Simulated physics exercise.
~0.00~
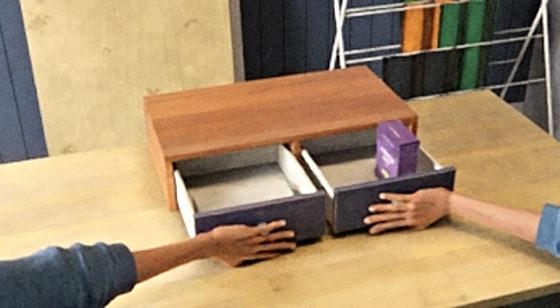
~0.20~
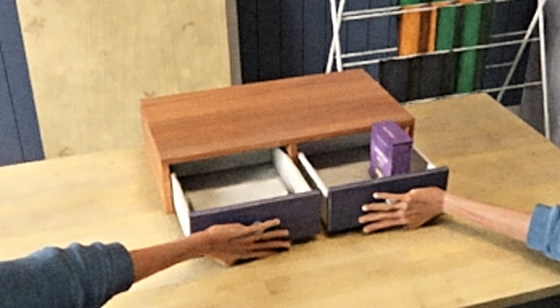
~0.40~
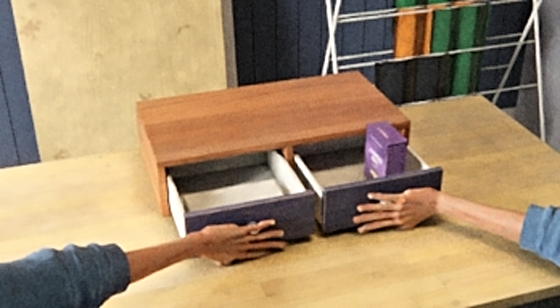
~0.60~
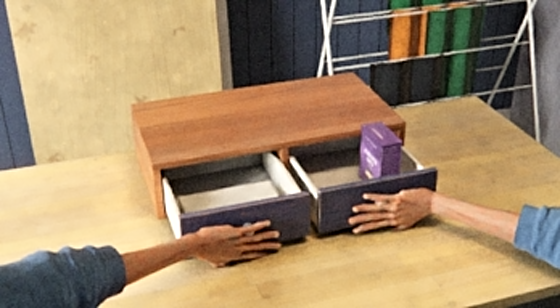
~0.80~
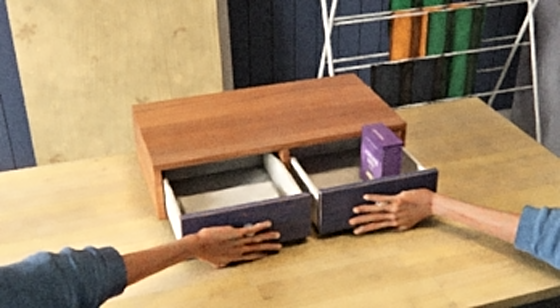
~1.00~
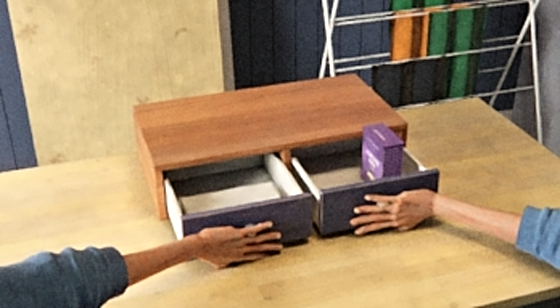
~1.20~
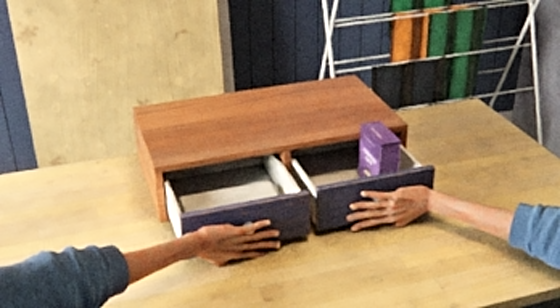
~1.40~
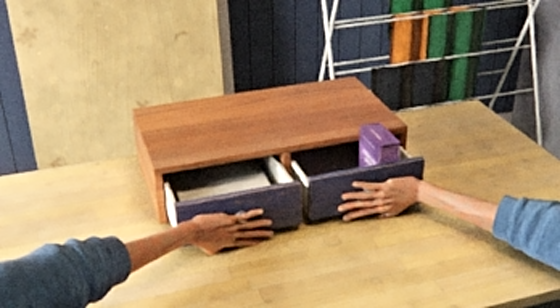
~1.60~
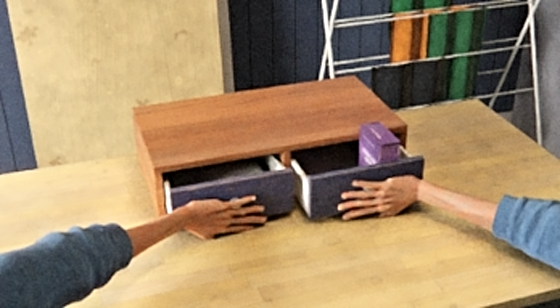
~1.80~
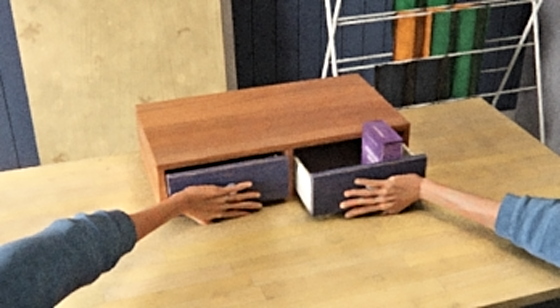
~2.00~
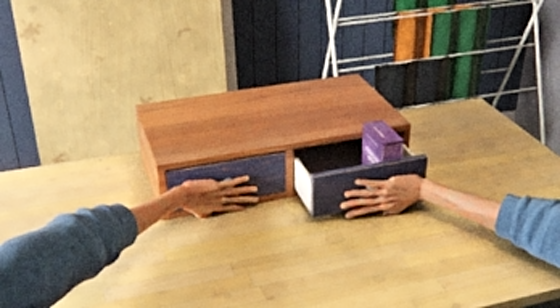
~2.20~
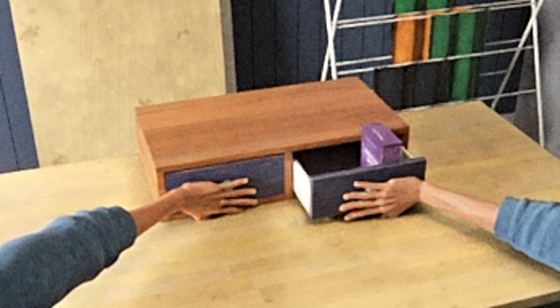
Two hands pushing in the drawers of a small wooden chest, the left closing fully, the right holding a purple box staying ajar.
